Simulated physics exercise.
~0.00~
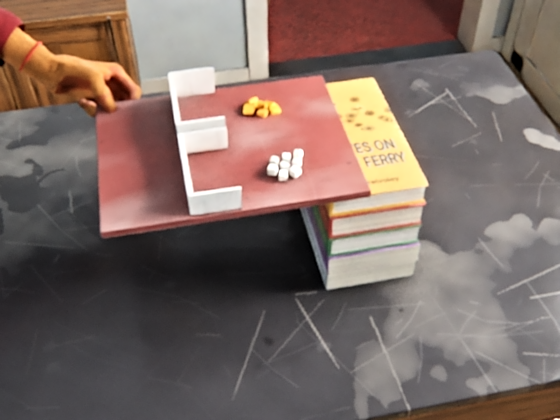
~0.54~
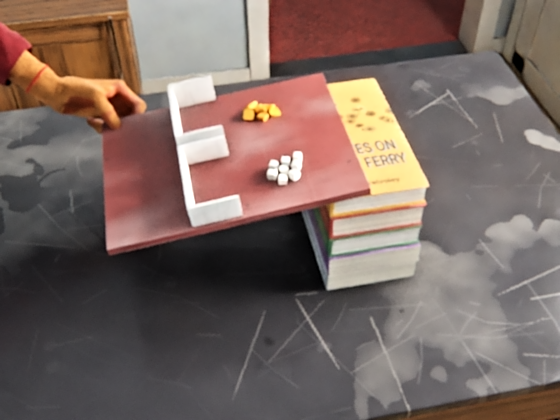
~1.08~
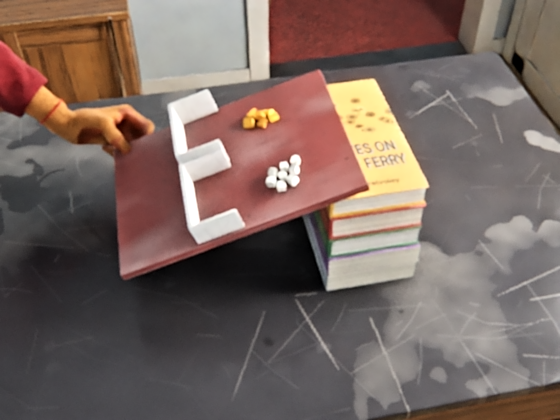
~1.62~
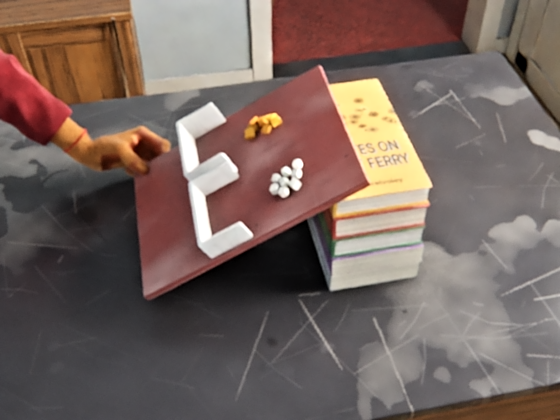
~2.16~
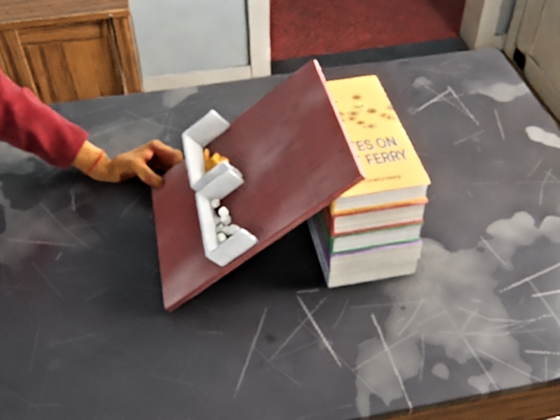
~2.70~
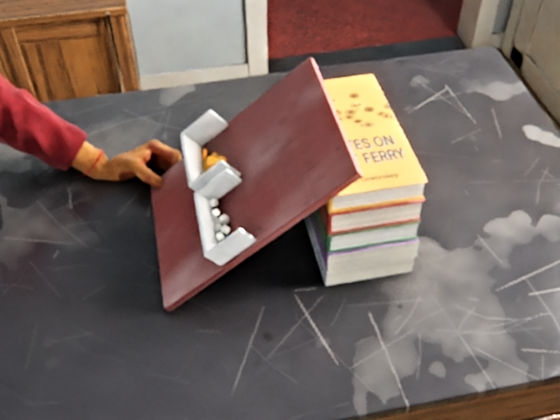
A hand tilts a maroon board down until white and orange pieces slide against white barriers.
